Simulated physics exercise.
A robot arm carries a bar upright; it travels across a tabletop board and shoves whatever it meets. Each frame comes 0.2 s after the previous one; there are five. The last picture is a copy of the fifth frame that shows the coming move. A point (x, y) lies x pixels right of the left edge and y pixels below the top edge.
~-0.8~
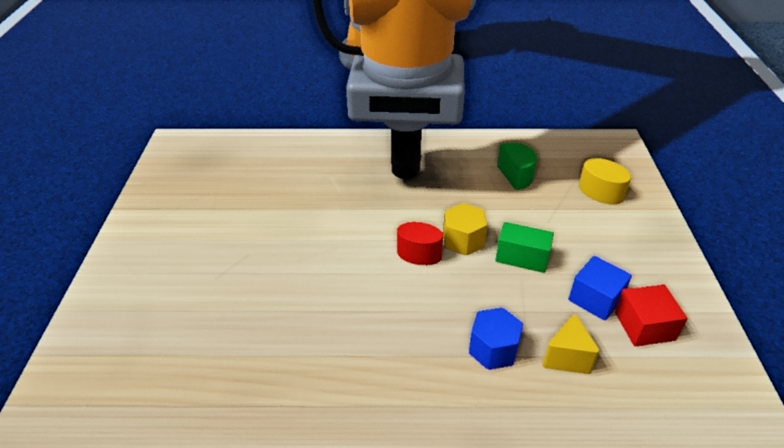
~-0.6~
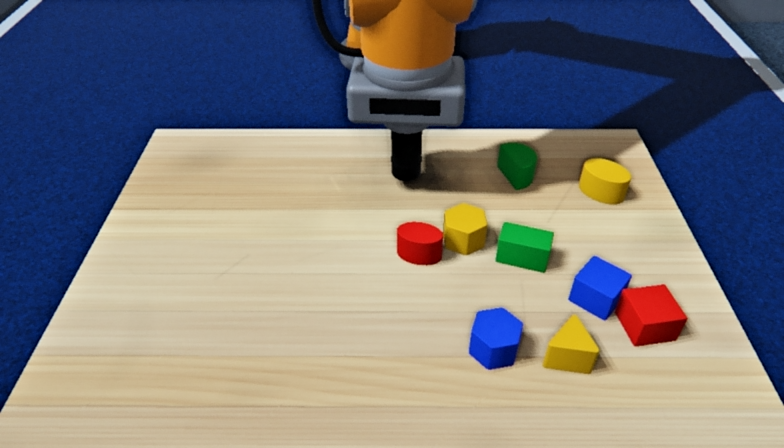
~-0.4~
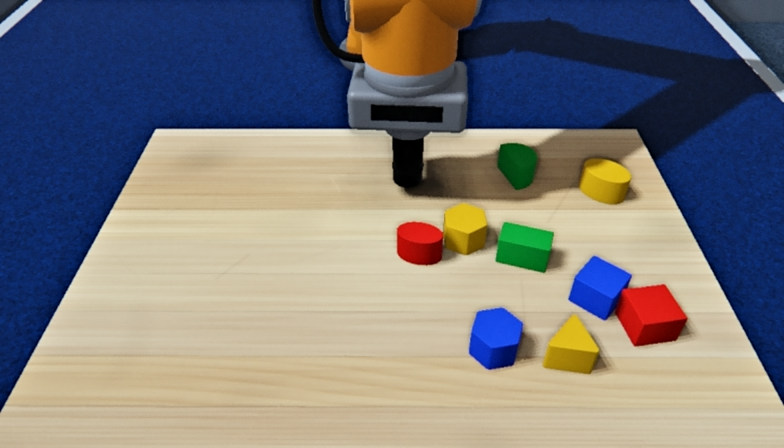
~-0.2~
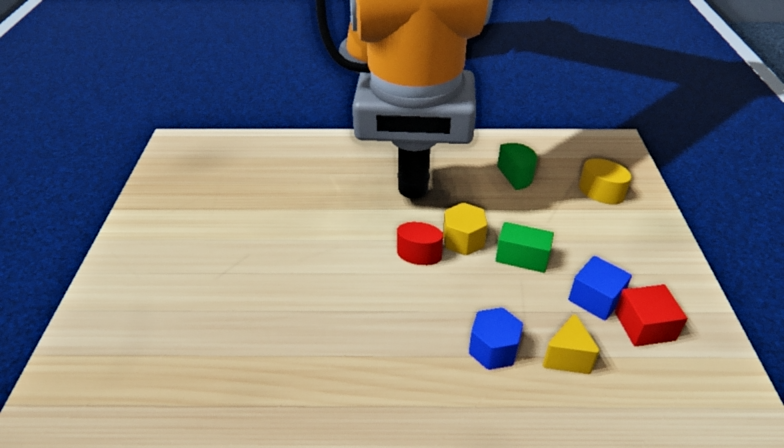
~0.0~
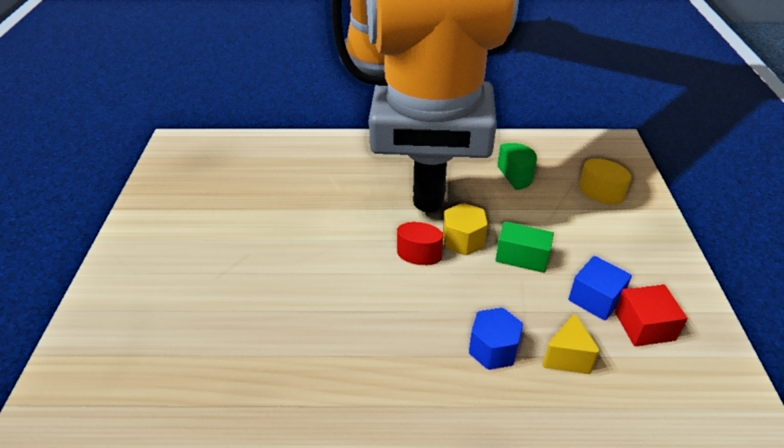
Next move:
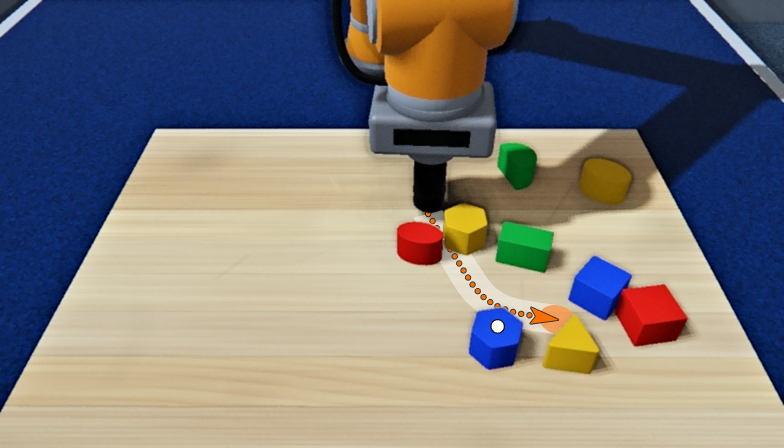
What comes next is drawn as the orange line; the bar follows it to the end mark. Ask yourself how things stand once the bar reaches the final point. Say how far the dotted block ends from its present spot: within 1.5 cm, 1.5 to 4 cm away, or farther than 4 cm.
My answer is that it shifts under 1.5 cm.
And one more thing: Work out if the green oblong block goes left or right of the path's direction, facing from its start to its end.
It is pushed towards the left-hand side.
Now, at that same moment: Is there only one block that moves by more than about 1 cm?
No, it doesn't check out.
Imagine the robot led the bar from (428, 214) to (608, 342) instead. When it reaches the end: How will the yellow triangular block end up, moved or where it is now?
It travels a centimetre or more.
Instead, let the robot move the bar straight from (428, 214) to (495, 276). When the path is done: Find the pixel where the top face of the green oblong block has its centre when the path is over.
Most likely (574, 247).
Path on the board, from (428, 214) through (454, 255) and (488, 300) to (558, 320); the dot is on the blue hexagon.
The first path, step by step. One third of the way, bar at (455, 245); red oval block at (419, 235), turned 20° clockwise; yellow hexagon at (495, 239), turned 50° anticlockwise; green oblong block at (543, 238), turned 10° anticlockwise.
Two thirds of the way, bar at (490, 290); red oval block at (419, 235), turned 20° clockwise; yellow hexagon at (518, 258), turned 95° anticlockwise; green oblong block at (557, 238), turned 35° anticlockwise.
At the end, bar at (561, 309); red oval block at (419, 235), turned 20° clockwise; yellow hexagon at (530, 261), turned 135° anticlockwise; blue hexagon in place; green oblong block at (560, 234), turned 30° anticlockwise.
